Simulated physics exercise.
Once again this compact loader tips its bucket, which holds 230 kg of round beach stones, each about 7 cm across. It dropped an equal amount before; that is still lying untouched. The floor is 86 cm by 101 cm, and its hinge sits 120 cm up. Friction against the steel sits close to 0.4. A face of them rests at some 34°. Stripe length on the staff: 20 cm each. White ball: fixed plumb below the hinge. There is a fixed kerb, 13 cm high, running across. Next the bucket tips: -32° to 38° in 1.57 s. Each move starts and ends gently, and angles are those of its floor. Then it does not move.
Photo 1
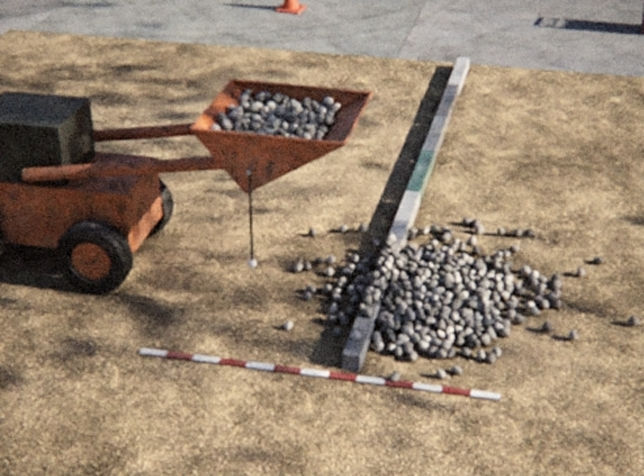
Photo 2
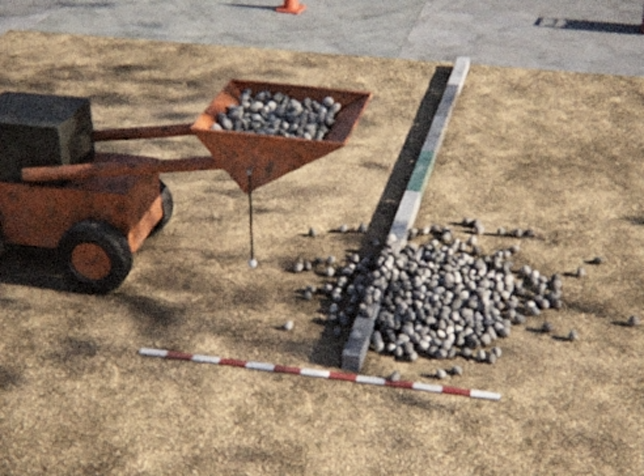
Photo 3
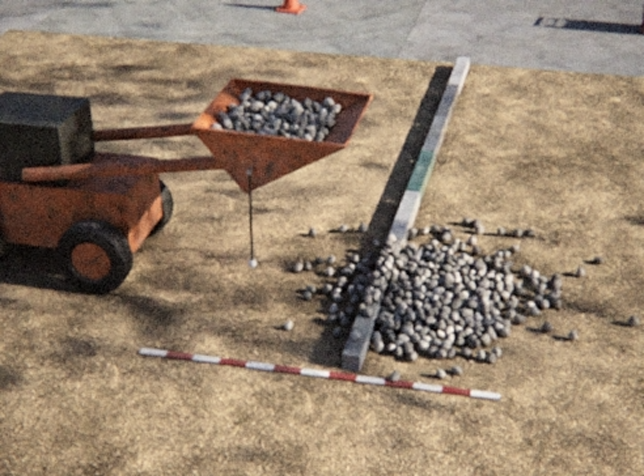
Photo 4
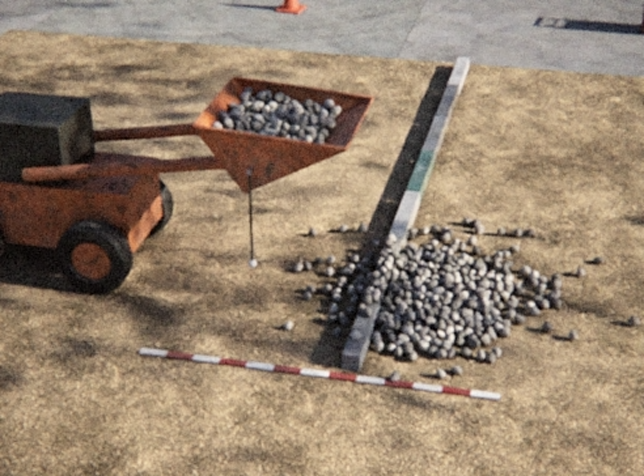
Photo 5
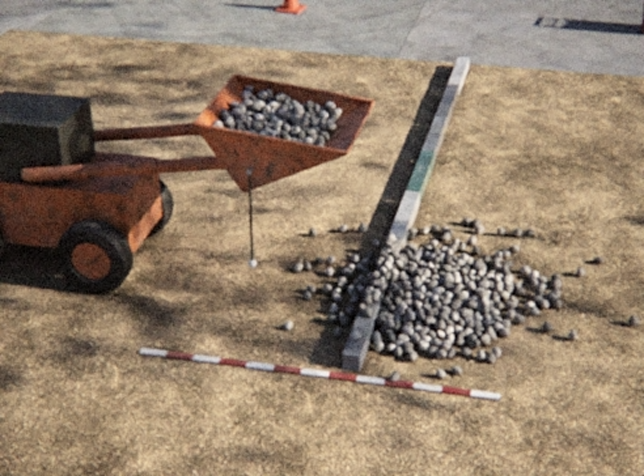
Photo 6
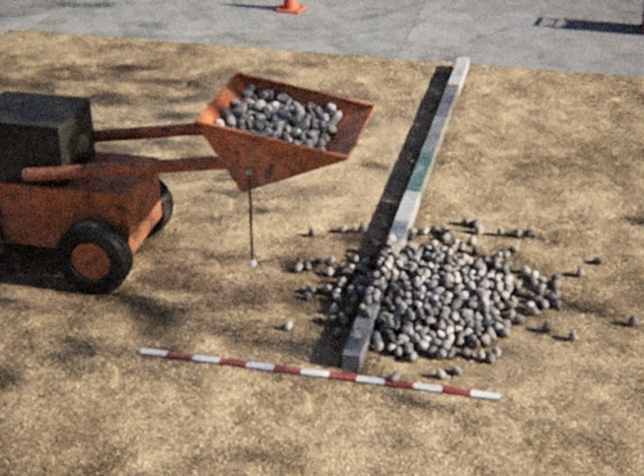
A sandy, sunlit yard bordered by grey paving is seen from a raised, unmoving viewpoint. At left stands a rusty orange loader with a dark box on top, its raised bucket full of grey stones and a small white ball hanging beneath, while a stone heap straddles a pale kerb with a green section, behind a red-and-white staff. The bucket slowly tilts slightly down to the right, its stones staying inside.
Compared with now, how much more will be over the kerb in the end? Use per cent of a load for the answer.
Close to 51 parts in a hundred.
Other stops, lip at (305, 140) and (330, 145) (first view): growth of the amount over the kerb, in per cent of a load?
Some 10 percent first and 25 percent second.
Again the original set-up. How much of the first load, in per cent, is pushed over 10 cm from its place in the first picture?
About 10 %.
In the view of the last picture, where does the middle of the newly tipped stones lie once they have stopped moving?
Around (385, 279) in the last picture.
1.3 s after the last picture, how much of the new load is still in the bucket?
35 %.
Then, 0.8 s after the last picture the floor is at 27°; in per cent of one load, 100 in the bucket, 14 on this side of the kerb, 86 over the kerb; the foremost stones are at (576, 293).
Then, 1.3 s after the last picture the floor is at 38°; in per cent of one load, 36 in the bucket, 69 on this side of the kerb, 96 over the kerb; the foremost stones are at (576, 293).
Then, 1.7 s after the last picture the floor is at 38°; in per cent of one load, 1 in the bucket, 75 on this side of the kerb, 124 over the kerb; the foremost stones are at (576, 293).
Then, 4.2 s after the last picture the floor is at 38°; in per cent of one load, 0 in the bucket, 63 on this side of the kerb, 137 over the kerb; the foremost stones are at (576, 293). Net gain over the kerb, 51.
